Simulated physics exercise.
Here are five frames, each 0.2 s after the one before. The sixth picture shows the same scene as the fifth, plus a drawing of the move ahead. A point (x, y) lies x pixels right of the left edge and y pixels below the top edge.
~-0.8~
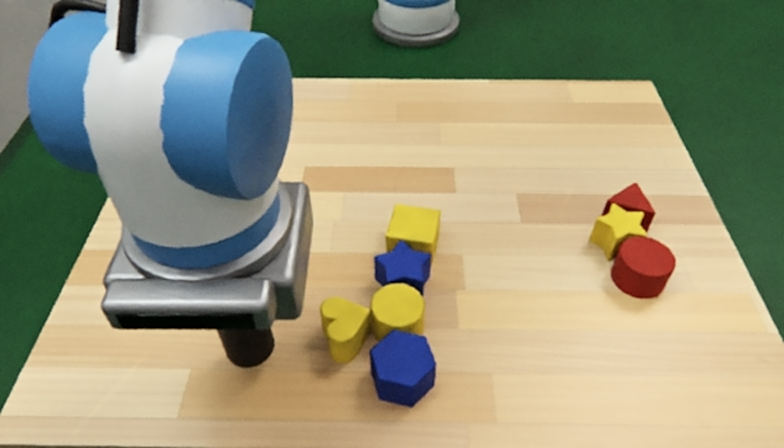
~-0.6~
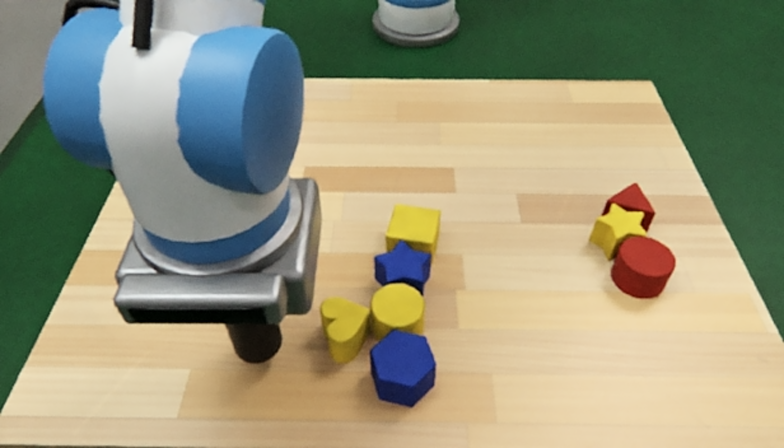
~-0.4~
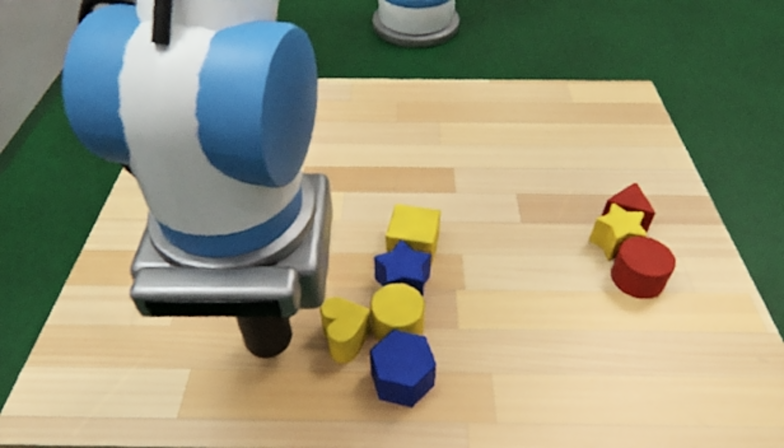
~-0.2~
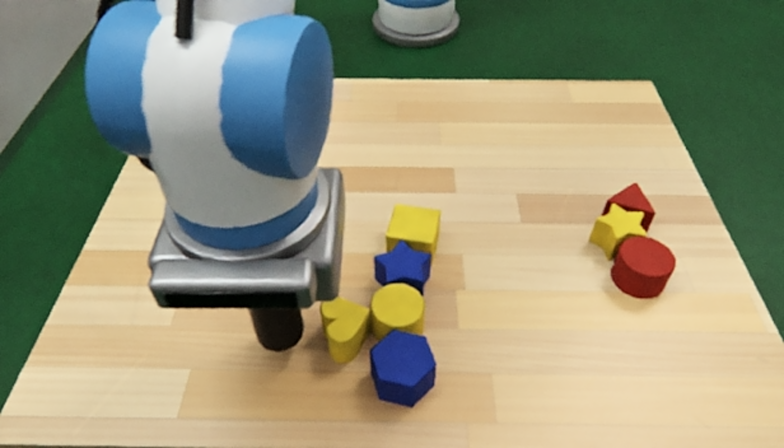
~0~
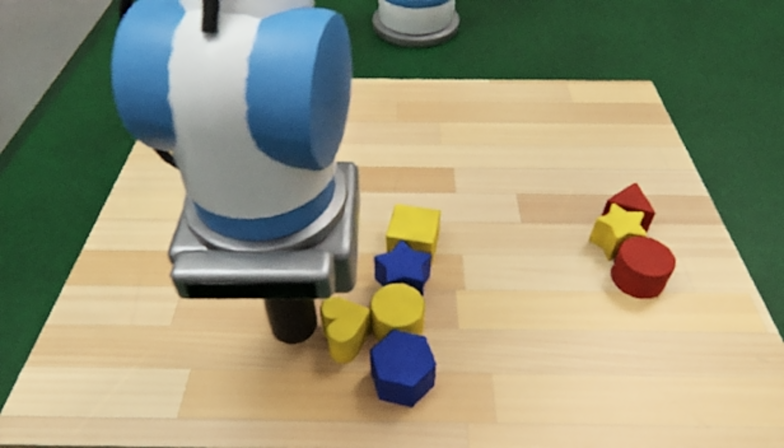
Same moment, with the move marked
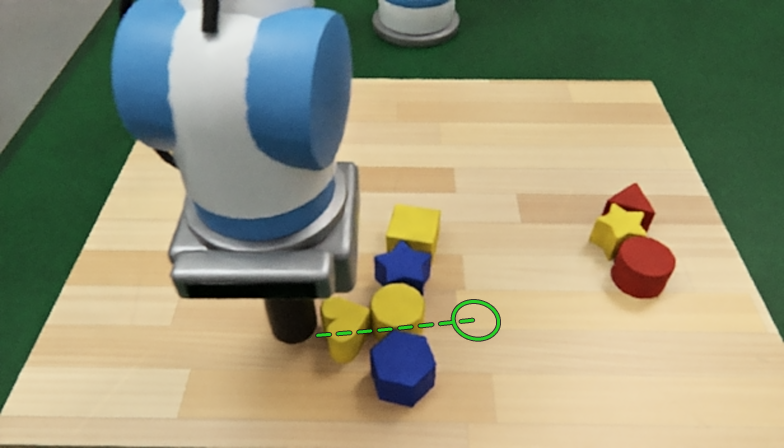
A blue and white robot arm with a dark bar beneath its grey base looms at the left of a pale wooden tabletop on a green floor, seen from above at a fixed angle. Yellow and blue blocks cluster near the middle, with two red blocks and a yellow star at the right. The arm glides steadily right and slightly away, its bar nearing the yellow heart while every block stays still.
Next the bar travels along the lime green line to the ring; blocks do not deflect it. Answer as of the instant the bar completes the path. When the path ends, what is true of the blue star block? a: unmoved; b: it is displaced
My answer is option a.
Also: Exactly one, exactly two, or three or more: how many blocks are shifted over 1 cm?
The answer is three or more blocks, counting only moves over 1 cm.
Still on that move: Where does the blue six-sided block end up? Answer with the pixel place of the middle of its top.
Its top centre lands on (432, 377).
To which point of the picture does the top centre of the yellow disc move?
The middle of its top is at (528, 290).
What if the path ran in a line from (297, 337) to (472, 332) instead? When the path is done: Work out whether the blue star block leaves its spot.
That block remains where it is.
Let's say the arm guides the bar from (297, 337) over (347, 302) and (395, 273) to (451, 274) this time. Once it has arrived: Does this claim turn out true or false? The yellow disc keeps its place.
False.
Path on the board, in a line from (297, 337) to (476, 320).
The first path, step by step. One third of the way, bar (359, 321); yellow heart block (397, 322), turned 40° clockwise; yellow disc (437, 300); blue six-sided block (415, 364), turned 20° clockwise.
Two thirds of the way, bar (418, 315); yellow heart block (446, 331), turned 70° clockwise; yellow disc (481, 296); blue six-sided block (432, 376), turned 50° clockwise.
At the end, bar (478, 309); yellow heart block (464, 335), turned 110° clockwise; yellow disc (528, 290); blue six-sided block (432, 377), turned 50° clockwise; blue star block in place.
